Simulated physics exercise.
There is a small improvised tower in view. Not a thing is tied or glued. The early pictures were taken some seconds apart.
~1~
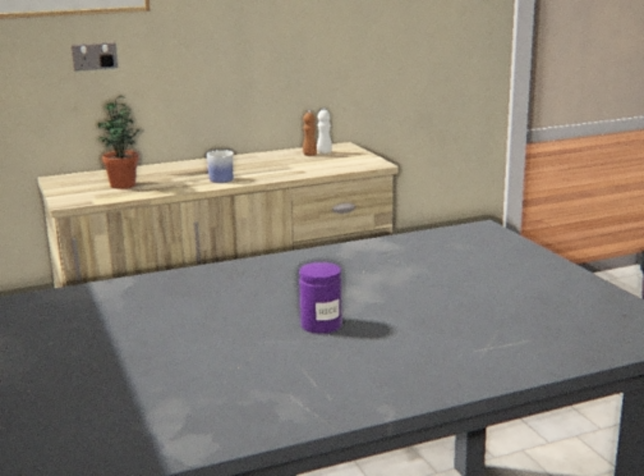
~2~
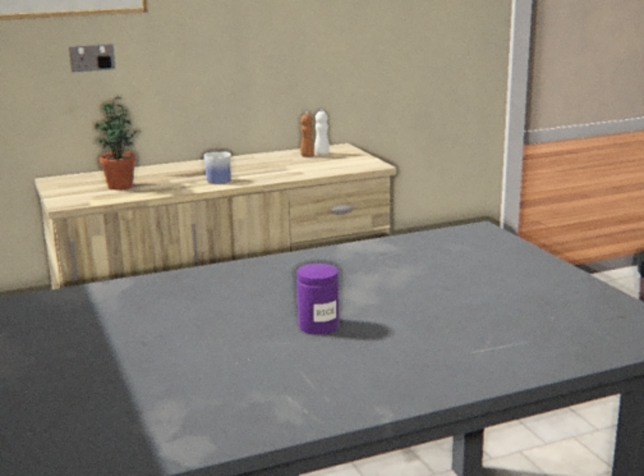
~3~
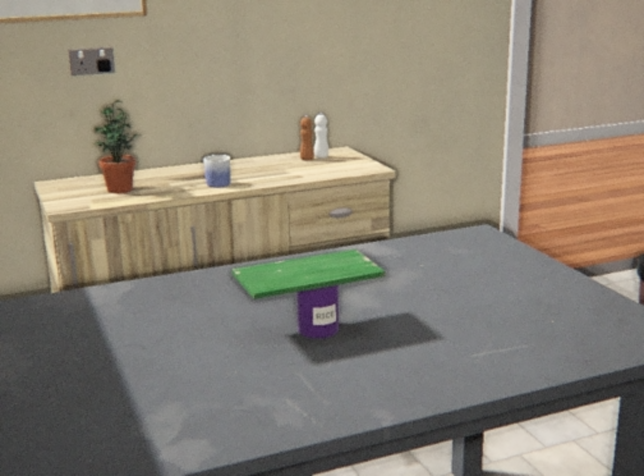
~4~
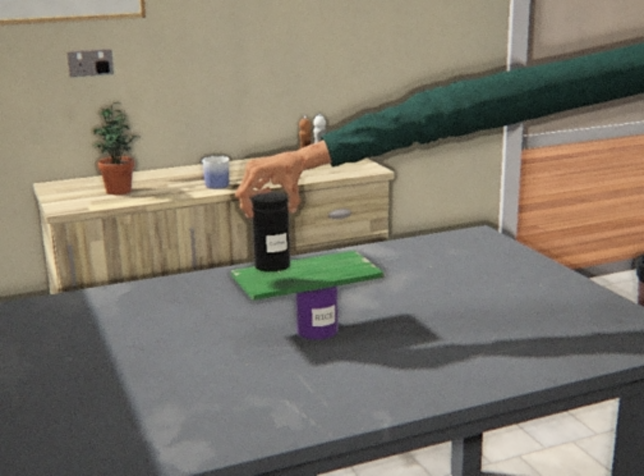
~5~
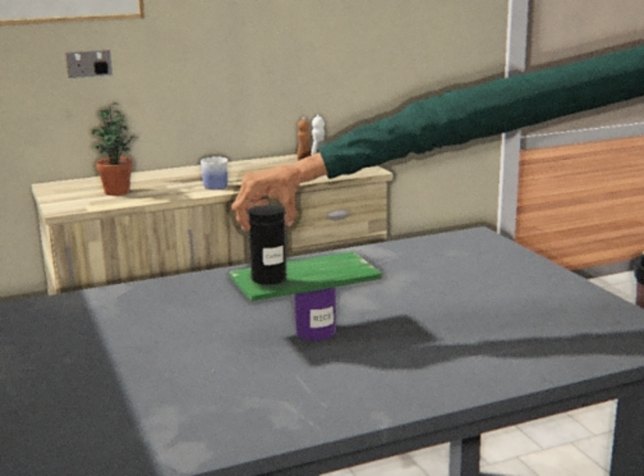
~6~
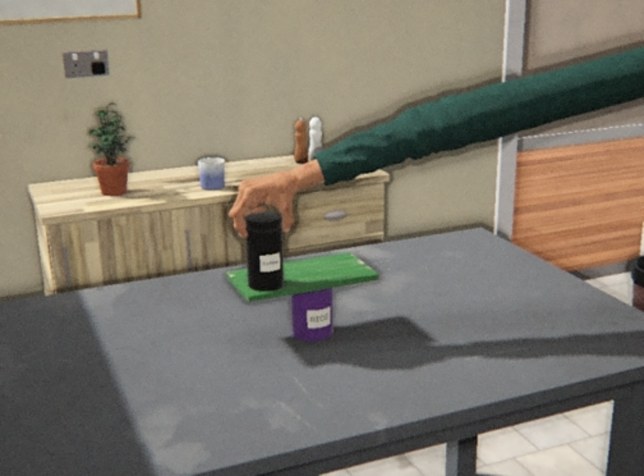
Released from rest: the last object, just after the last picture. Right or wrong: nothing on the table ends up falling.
Wrong, some of it falls.
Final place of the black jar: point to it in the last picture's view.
At about (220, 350).
Then, 0.30 s on from there, black jar now fallen; green board turned 36° from how it was put.
Then, 0.40 s on from there, green board turned 67° from how it was put.
Then, 0.60 s on from there, green board on its side.
In the end, fallen, black jar; toppled in the stack, green board; purple jar unmoved. At the end, from the last picture's camera, black jar near (220, 349). The stack gives way.
